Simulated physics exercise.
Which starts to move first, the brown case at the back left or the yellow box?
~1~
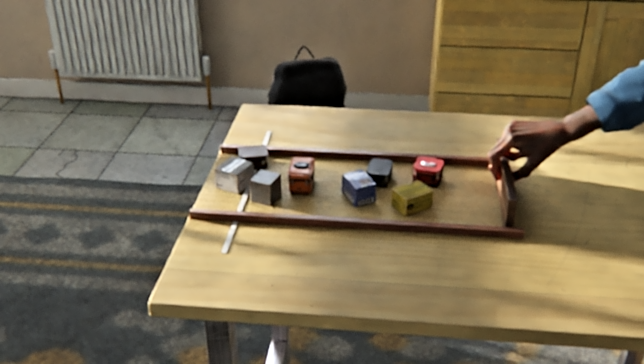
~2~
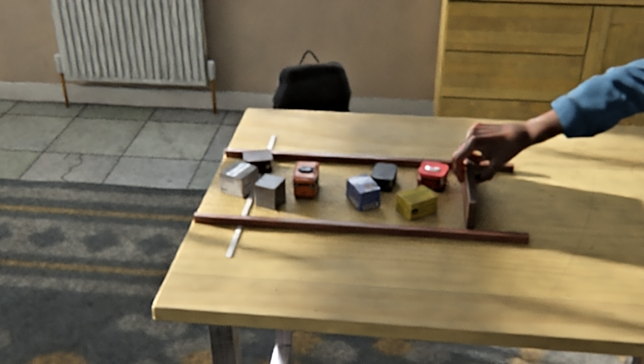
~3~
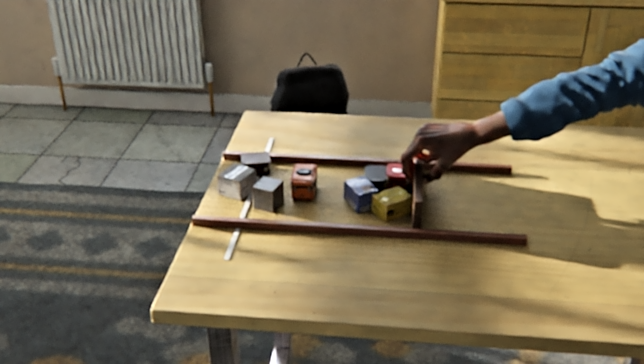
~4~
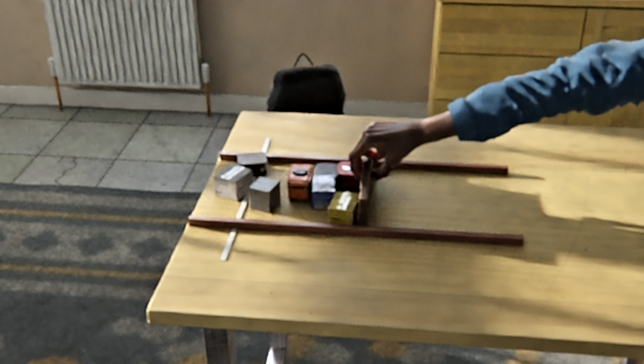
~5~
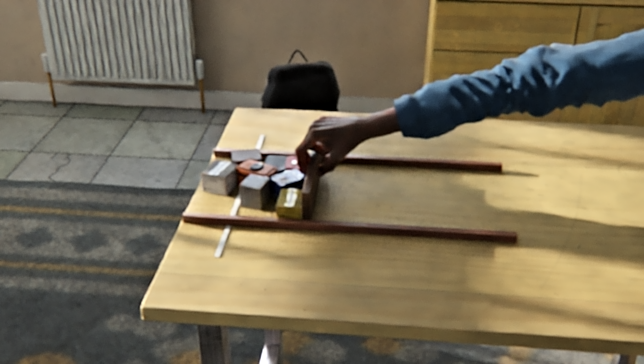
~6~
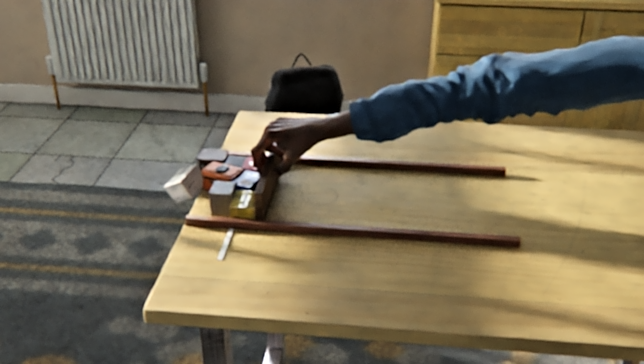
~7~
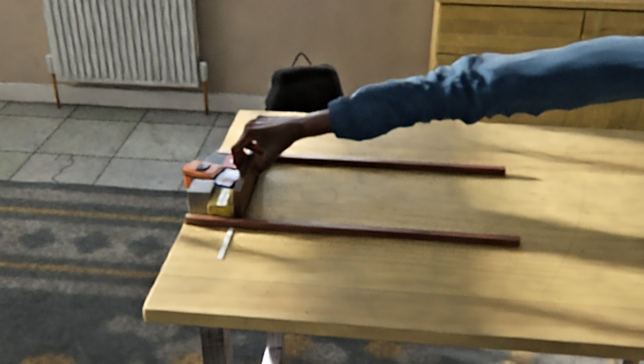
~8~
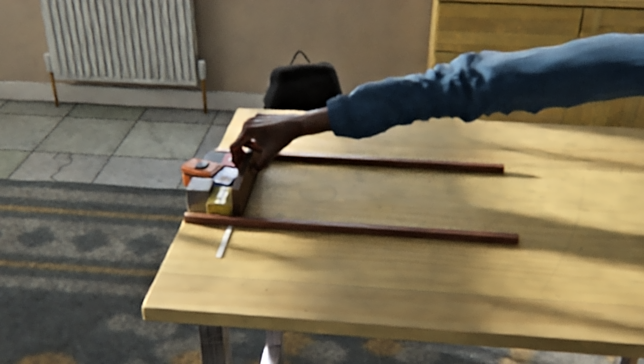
The yellow box starts to move first, pushed left by the board while the brown case is still at rest near the tape.
